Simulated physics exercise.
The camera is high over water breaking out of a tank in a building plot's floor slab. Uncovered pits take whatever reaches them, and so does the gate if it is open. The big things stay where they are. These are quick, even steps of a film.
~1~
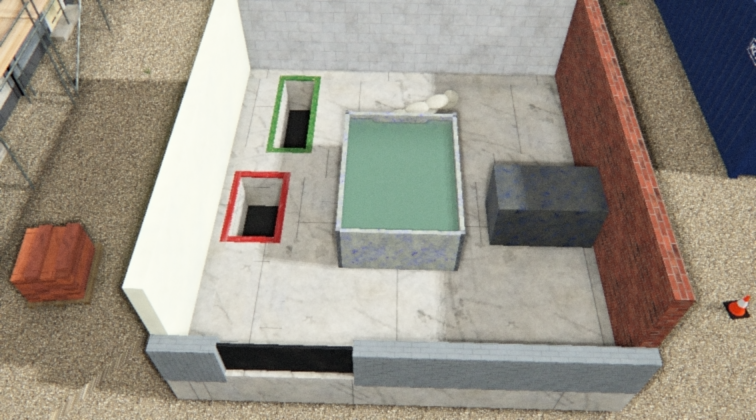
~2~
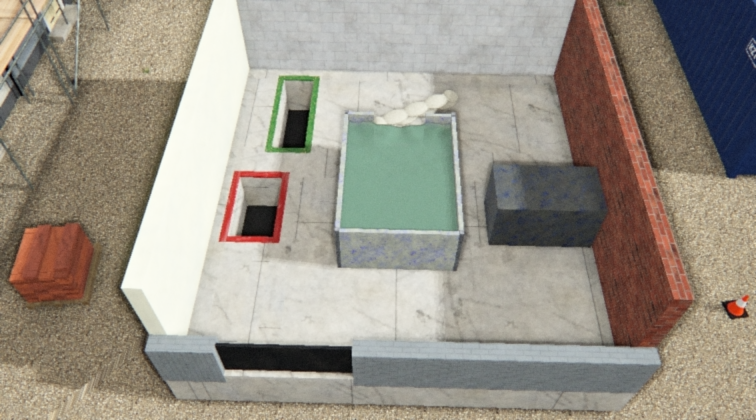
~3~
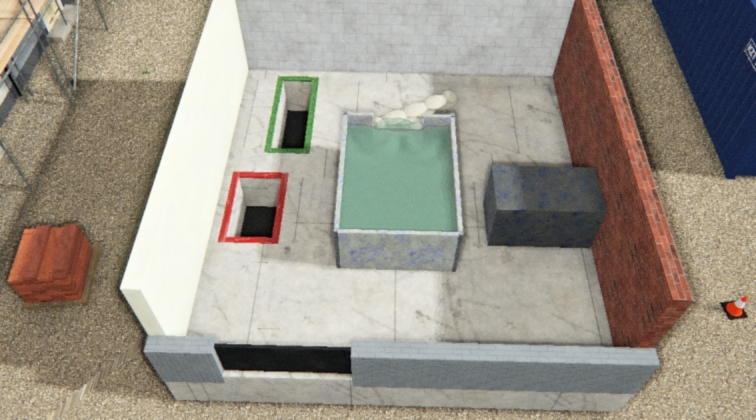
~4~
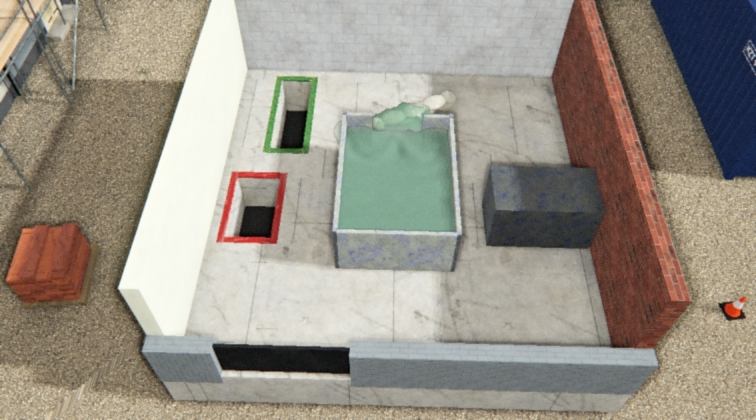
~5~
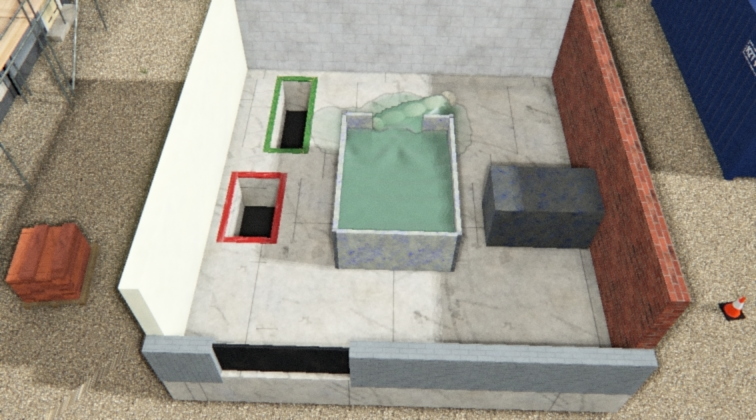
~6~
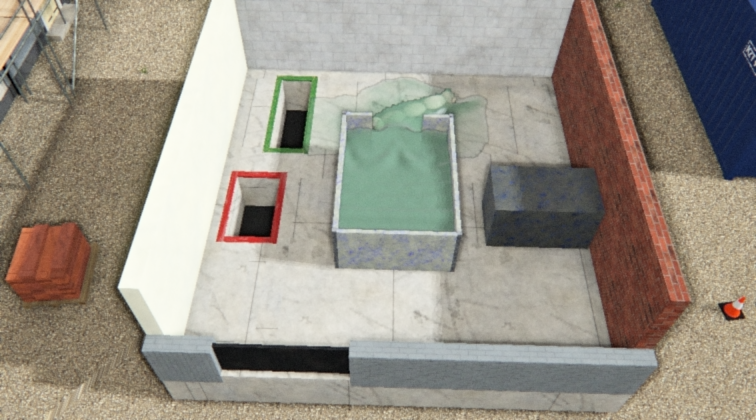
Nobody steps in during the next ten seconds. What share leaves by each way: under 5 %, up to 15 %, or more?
One by one: The gate takes less than 5 %; the green pit takes more than 15 %; the red pit takes less than 5 %.
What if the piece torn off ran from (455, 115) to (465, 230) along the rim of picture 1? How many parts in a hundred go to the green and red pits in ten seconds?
Parts in a hundred: Green 25, red 8.
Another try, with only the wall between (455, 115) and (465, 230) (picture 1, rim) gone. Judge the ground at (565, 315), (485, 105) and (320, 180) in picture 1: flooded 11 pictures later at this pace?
In that order: Under water, awash, no water.
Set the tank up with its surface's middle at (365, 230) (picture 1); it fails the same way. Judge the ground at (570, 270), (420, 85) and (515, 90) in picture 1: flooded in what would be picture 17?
One after the other: Not flooded, wet, flooded.
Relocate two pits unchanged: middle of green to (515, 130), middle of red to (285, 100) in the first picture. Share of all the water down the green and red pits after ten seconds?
Per cent: Green 40, red 25.
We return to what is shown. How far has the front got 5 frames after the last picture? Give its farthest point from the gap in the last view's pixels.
I would point to (548, 78).
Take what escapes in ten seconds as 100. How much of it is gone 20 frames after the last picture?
Close to 30 %.
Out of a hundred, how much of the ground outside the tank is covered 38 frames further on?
Some 60 per cent.
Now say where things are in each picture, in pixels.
The first frame shows still water in the open tank at (400, 172).
In the second frame, the front is at a hidden place, out from the gap on the open tank's far side.
In the third frame, water pours out on the open tank's far side and has run to a hidden place.
In the fourth frame, water pours out on the open tank's far side and has run to a hidden place.
In the fifth frame, water pours out on the open tank's far side and has run to (463, 108).
In the sixth frame, the front is at (480, 98), out from the gap on the open tank's far side.
A moment on, water covers 30 % of the floor; the gate 0 %, the green pit 2 %, the red pit 0 %.
Next, water covers 35 % of the floor; the gate 0 %, the green pit 6 %, the red pit 0 %.
Then, water covers 45 % of the floor; the gate 0 %, the green pit 12 %, the red pit 0 %.
Later, water covers 60 % of the floor; the gate 0 %, the green pit 19 %, the red pit 1 %.
In the end, water covers 75 % of the floor; the gate 0 %, the green pit 34 %, the red pit 2 %.
